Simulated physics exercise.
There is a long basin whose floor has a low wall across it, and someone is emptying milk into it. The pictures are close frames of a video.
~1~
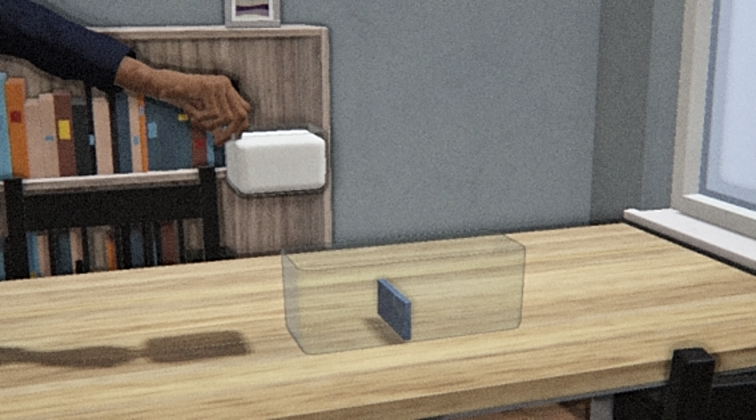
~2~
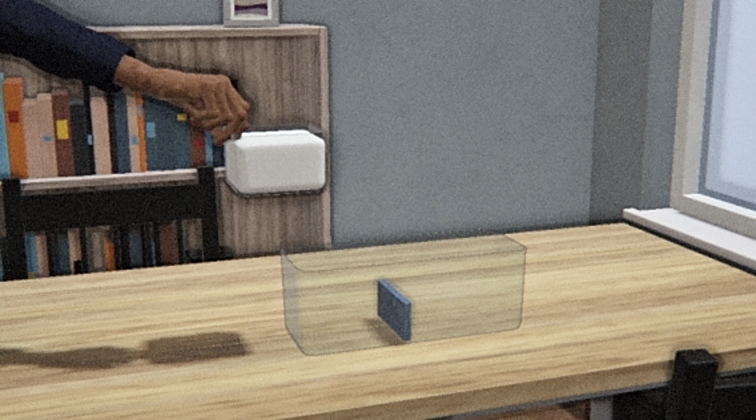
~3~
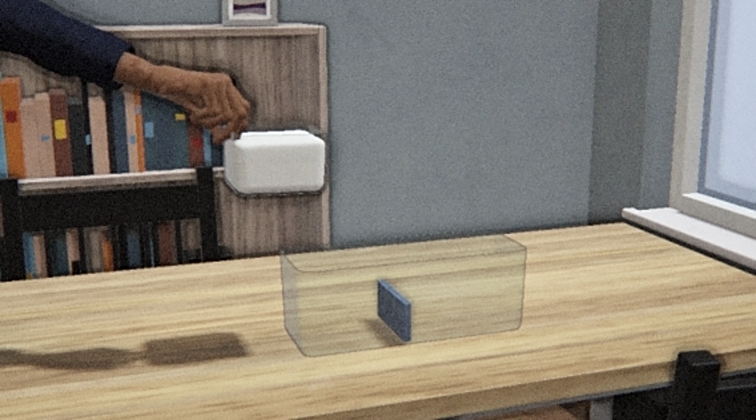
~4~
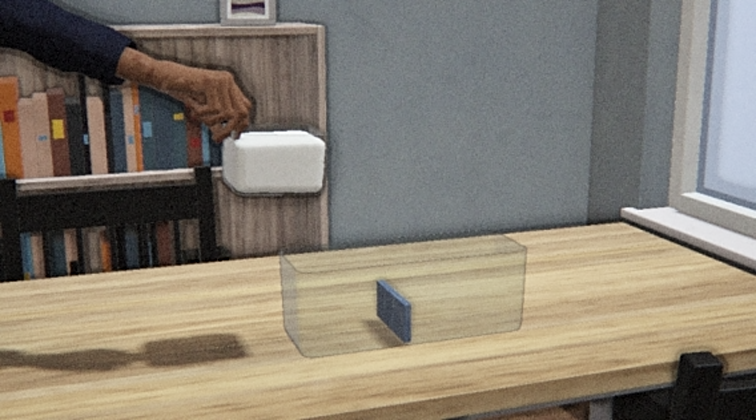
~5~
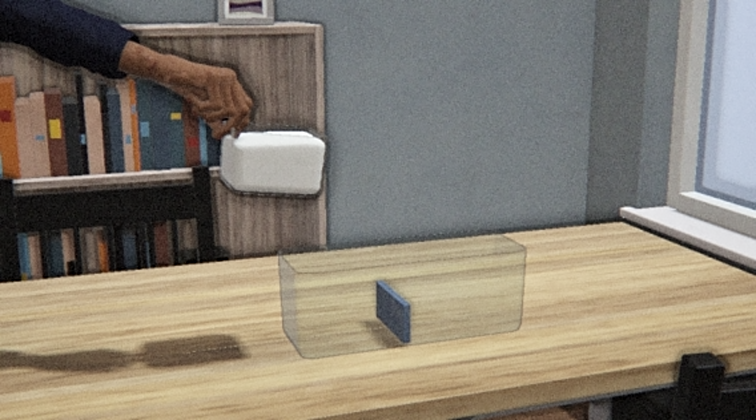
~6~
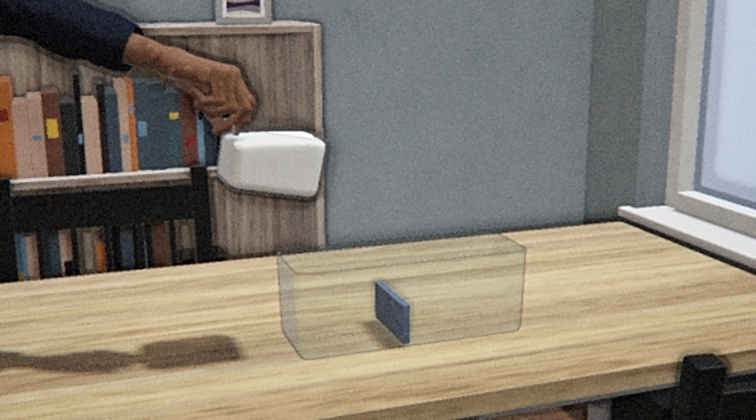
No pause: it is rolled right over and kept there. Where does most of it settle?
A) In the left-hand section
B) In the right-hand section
Answer: A.
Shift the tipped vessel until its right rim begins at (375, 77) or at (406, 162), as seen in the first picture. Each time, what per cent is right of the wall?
Near 85 in a hundred first, near 95 in a hundred second.
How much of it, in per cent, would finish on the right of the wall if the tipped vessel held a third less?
Estimate: Around 0 per cent.
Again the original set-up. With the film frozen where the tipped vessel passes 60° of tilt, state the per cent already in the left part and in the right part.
You'd find 10 per cent on the left and 0 per cent on the right.
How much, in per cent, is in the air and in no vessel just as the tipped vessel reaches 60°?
25 %.
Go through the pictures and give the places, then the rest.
In the first frame, tilt 0°; pouring edge (318, 128); surface from (230, 140) to (316, 136); the long basin's rim runs from (289, 261) to (510, 240); the wall's top is at (394, 291).
In the second frame, tilt 0°; pouring edge (318, 129); surface from (230, 141) to (316, 136).
In the third frame, tilt 2°; pouring edge (318, 130); surface from (230, 140) to (316, 136).
In the fourth frame, tilt 4°; pouring edge (318, 132); surface from (230, 140) to (316, 137).
In the fifth frame, tilt 7°; pouring edge (318, 134); surface from (229, 140) to (315, 137).
In the sixth frame, tilt 11°; pouring edge (319, 137); surface from (227, 141) to (316, 137).
A moment on, the tilt is 60° and 64 per cent is still to pour, 9 is left of the wall and 0 right of it.
Next, the tilt is 89° and 18 per cent is still to pour, 58 is left of the wall and 8 right of it.
Then the tilt is 93° and 5 per cent is still to pour, 80 is left of the wall and 8 right of it.
Later the tilt is 93° and 2 per cent is still to pour, 85 is left of the wall and 9 right of it.
Finally, 87 per cent lies left of the wall, 9 right of it and 4 outside.
